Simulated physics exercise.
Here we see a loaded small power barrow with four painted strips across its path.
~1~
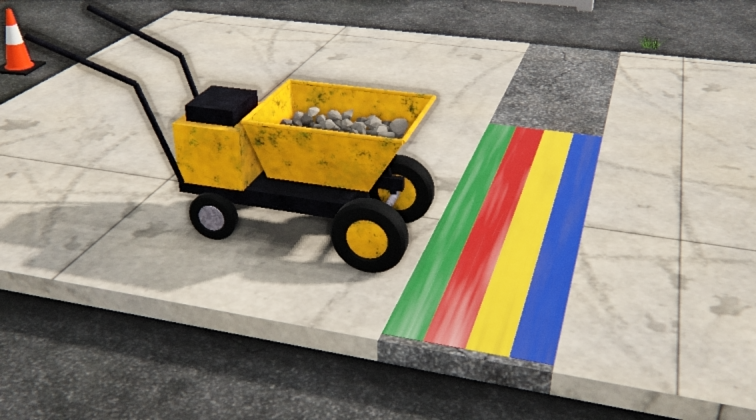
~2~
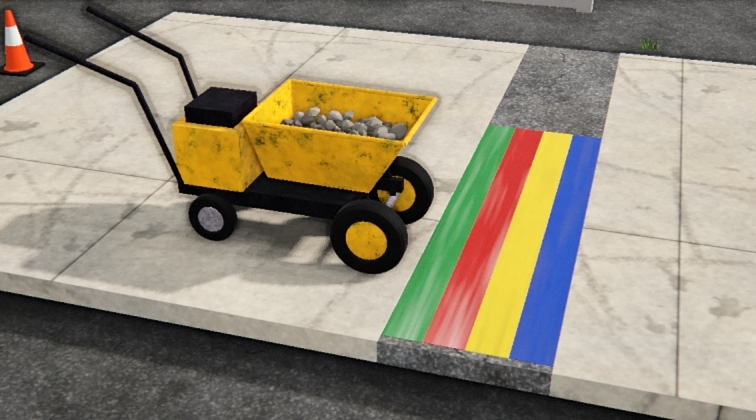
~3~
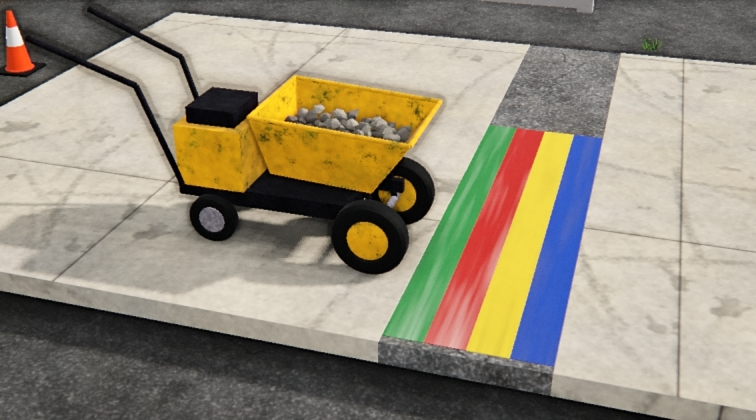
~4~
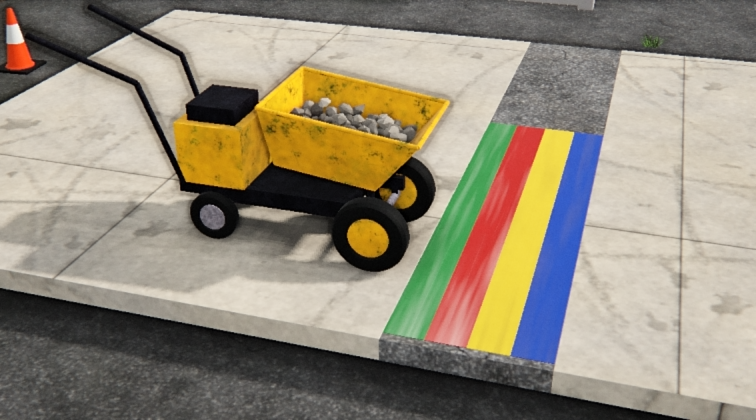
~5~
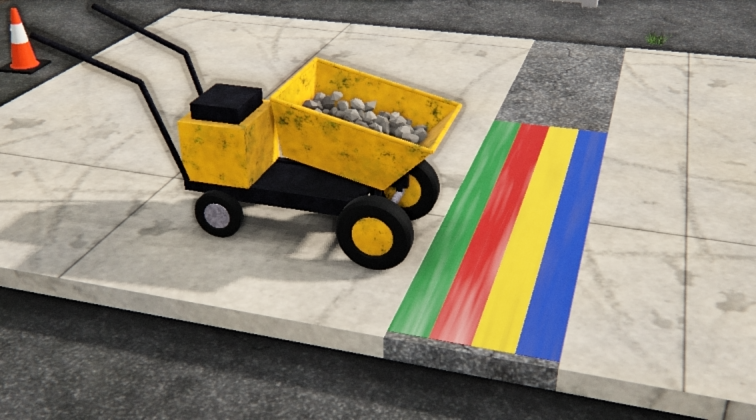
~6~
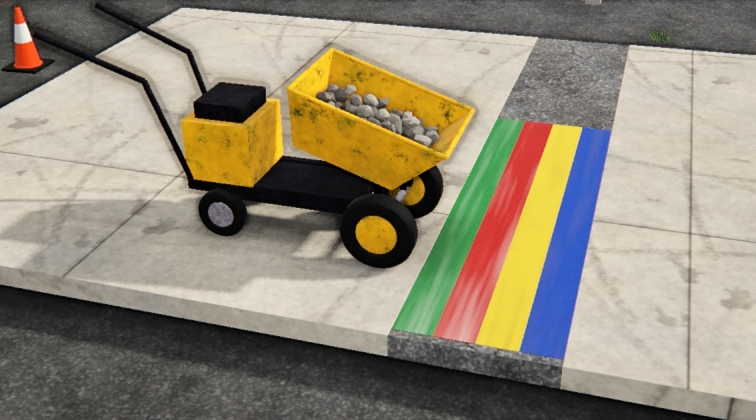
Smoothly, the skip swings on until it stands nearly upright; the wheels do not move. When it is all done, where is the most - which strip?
On the yellow strip.
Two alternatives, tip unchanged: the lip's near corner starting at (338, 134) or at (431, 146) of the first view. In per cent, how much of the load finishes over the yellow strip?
First spot: About 10 percent; second spot: About 20 percent.
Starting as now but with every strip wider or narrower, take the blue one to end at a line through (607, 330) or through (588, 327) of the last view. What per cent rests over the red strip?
Roughly 20 per cent, then roughly 10 per cent.
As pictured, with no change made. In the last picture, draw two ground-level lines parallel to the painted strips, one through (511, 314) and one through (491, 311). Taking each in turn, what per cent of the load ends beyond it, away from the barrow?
40 % and 60 %.
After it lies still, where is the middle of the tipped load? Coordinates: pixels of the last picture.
Somewhere around (537, 258) in the final view.
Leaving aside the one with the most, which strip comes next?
The strip in second place is blue.
Just after the last frame, skip tipped steeply; every one in the skip.
A moment on, skip tipped right over; the larger part in the skip; just a few over the red strip; about a tenth over the yellow strip; just a few over the blue strip.
Further on, skip tipped right over; roughly a quarter in the skip; about a tenth over the red strip; roughly a third over the yellow strip; roughly a quarter over the blue strip; about a tenth off the paint.
When it is over, skip tipped right over; roughly a quarter in the skip; not one over the green strip; about a tenth over the red strip; roughly a third over the yellow strip; roughly a quarter over the blue strip; about a tenth off the paint.
